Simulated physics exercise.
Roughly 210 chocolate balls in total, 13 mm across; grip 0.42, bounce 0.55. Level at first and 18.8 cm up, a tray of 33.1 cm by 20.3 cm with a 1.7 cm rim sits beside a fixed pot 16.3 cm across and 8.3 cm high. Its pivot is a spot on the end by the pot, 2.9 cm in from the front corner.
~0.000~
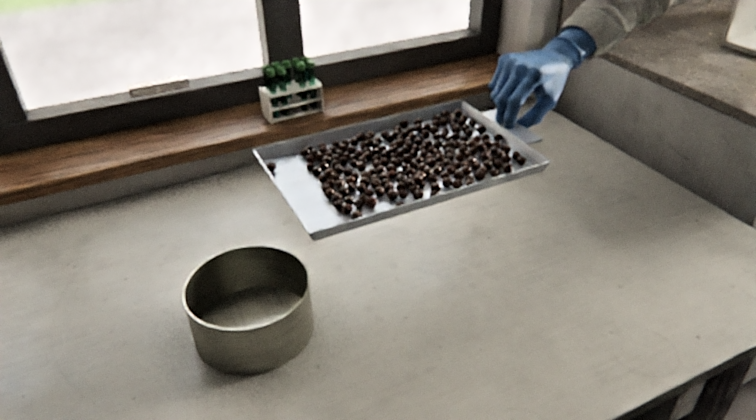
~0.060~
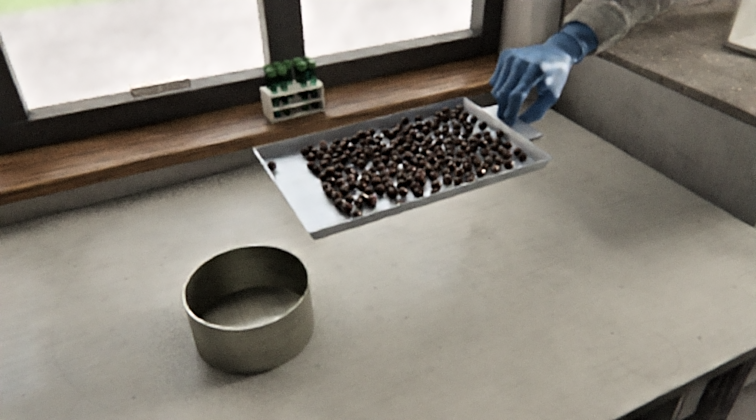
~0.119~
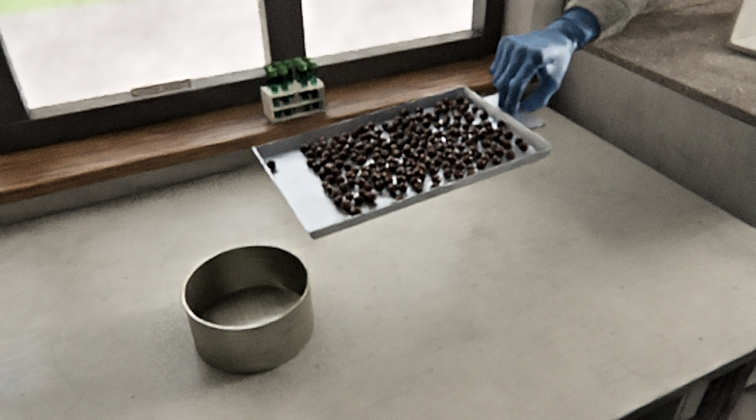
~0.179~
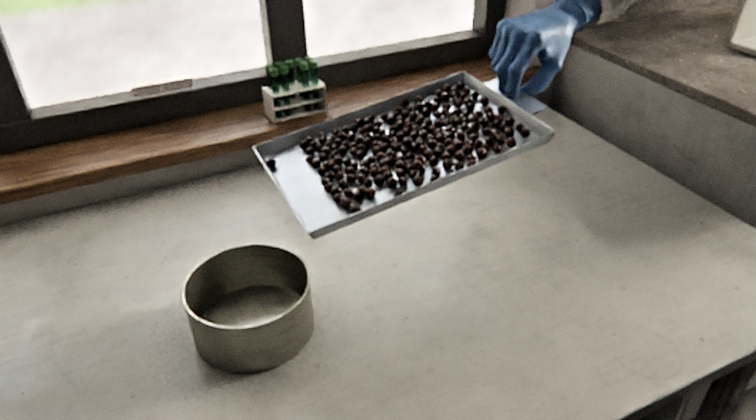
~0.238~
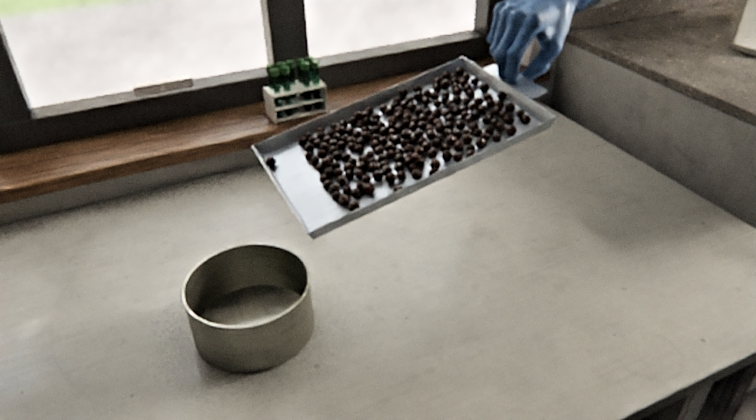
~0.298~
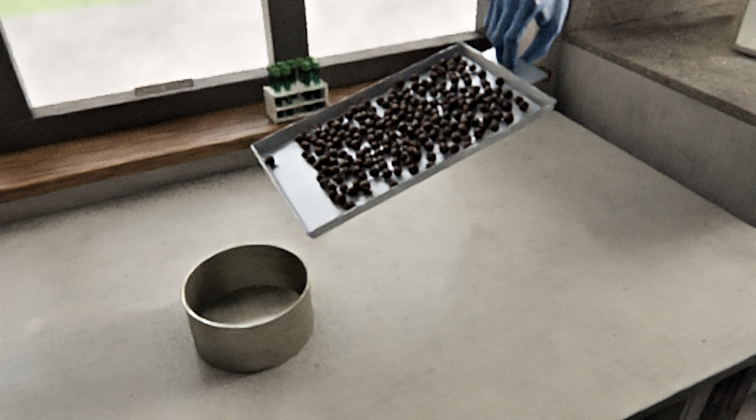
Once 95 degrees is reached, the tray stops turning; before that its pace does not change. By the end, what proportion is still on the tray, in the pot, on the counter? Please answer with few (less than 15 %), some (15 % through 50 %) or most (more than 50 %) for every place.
Left on the tray: Few, pot: Most, counter: Some.
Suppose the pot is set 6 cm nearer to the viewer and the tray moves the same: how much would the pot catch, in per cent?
Near 70 per cent in that case.
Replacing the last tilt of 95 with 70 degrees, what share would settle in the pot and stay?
You'd end up with some 65 % in the pot.
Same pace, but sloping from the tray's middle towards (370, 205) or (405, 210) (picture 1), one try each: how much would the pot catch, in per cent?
Roughly 15 % for the first direction, roughly 0 % for the second.
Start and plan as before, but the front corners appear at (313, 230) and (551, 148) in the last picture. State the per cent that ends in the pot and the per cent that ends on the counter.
You'd end with pot at 0 and counter at 100.
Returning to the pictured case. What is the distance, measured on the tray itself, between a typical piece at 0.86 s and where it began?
Displacement on the tray: Roughly 16 cm.
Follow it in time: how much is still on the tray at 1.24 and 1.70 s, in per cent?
In turn: 35, 0.
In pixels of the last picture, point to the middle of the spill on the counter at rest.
Around (248, 399).
After 0.86 s, tilt 53 degrees; the tray holds 85 %, the pot 5 %.
After 1.24 s, tilt 78 degrees; the tray holds 35 %, the pot 35 %.
After 1.70 s, tilt 95 degrees; the tray holds 0 %, the pot 70 %.
In the end, at 2.3 s, tray 0 %, pot 70 %, counter 30 %.
